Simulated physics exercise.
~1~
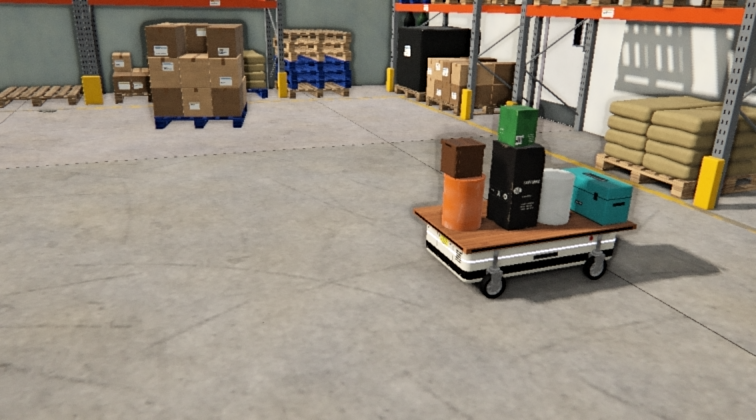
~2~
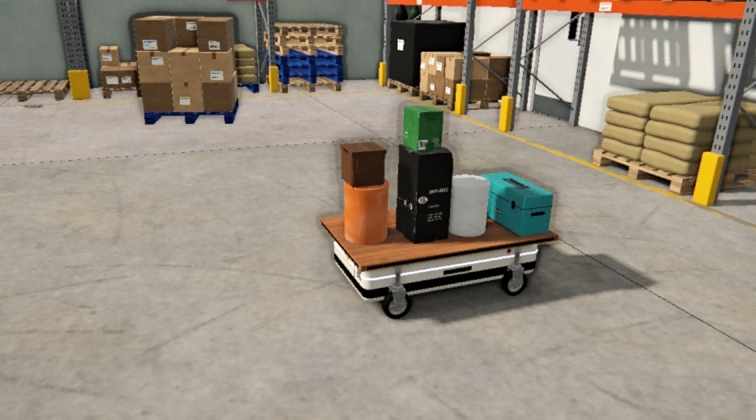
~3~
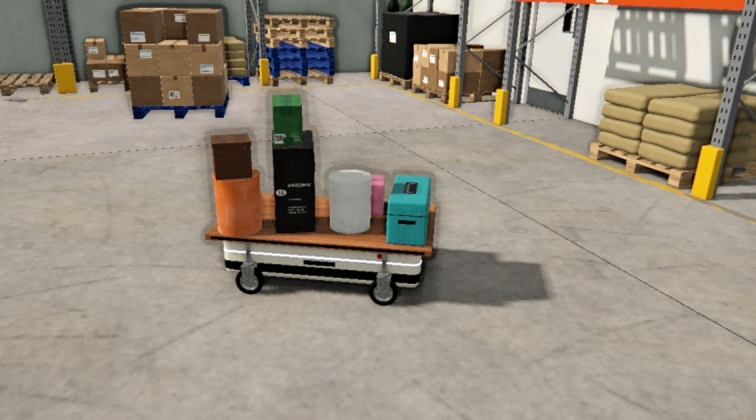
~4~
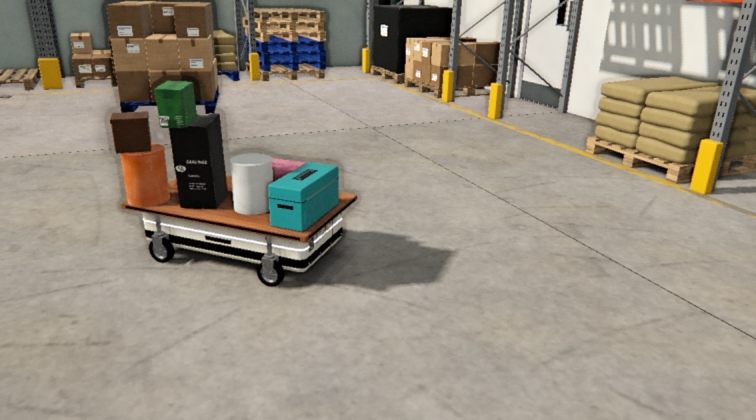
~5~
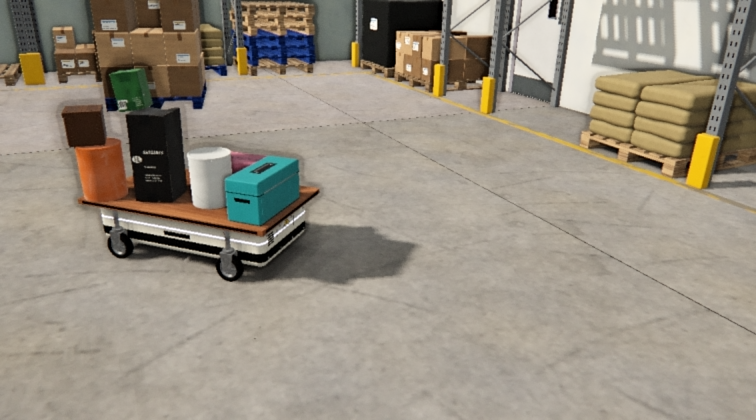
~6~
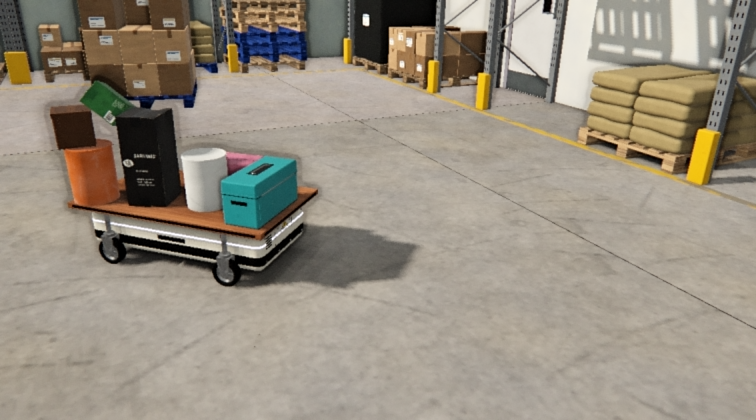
In this clip, a wheeled cart carrying an orange pail, brown box, black box, green box, white pail, pink item and turquoise toolbox rolls leftward across a warehouse floor while turning, and the green box topples off the black box toward the brown one, ending tilted beside it.
